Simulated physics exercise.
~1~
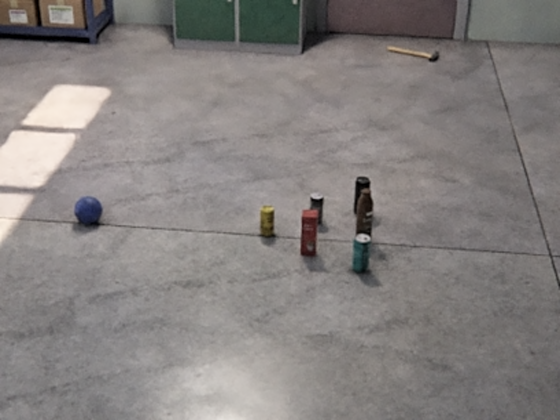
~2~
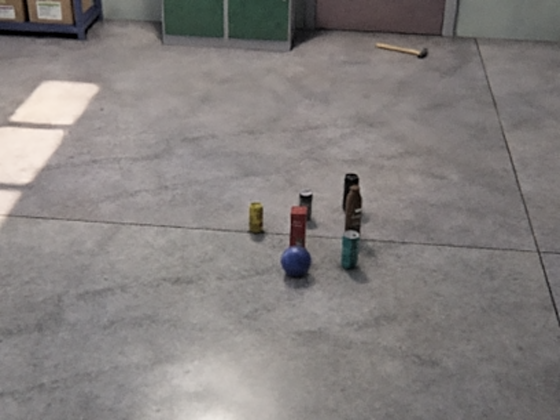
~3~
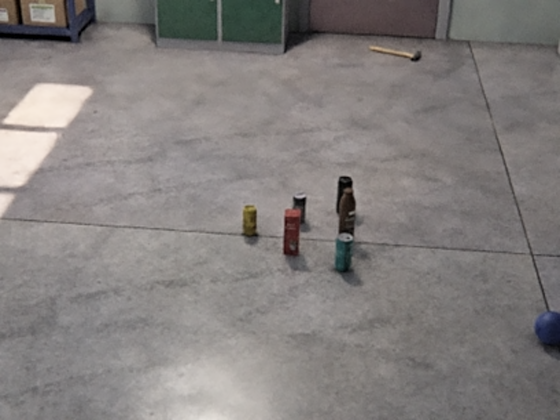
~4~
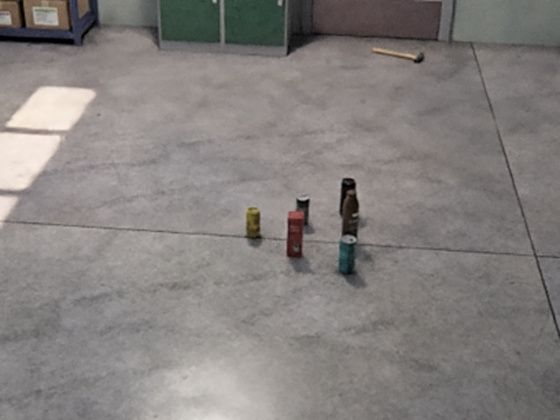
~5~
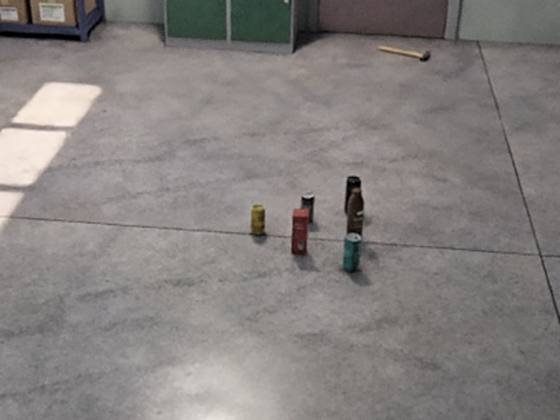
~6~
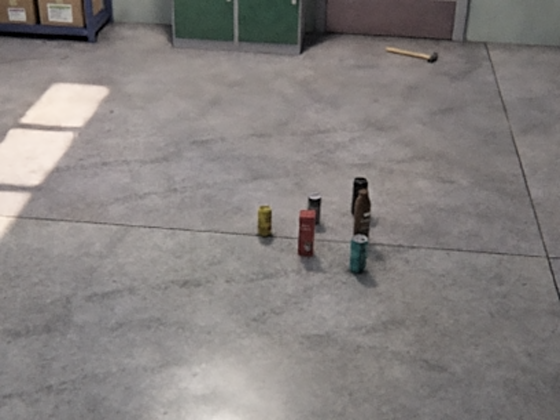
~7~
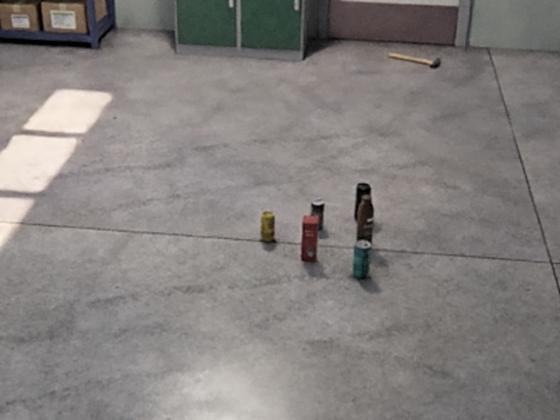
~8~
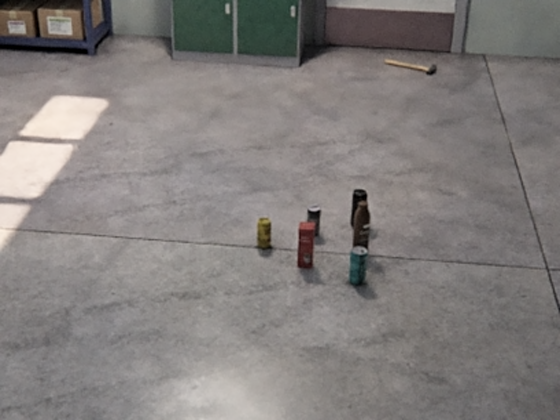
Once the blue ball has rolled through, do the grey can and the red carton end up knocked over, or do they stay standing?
Both the grey can and the red carton stay standing. The ball rolls past in front of them and goes out of view on the right.
A blue ball rolls from the left across a smooth grey floor, seen from a raised view that sways slightly. Ahead of it stands a small group, with a yellow can on the left, a red carton and a grey can in the middle, and a black can, brown bottle and turquoise can on the right. Green cabinets, boxes and a hammer lie beyond. The ball passes just in front of the carton, heads toward the lower right and leaves the view. Nothing topples, and all six things are still upright in their places at the end.
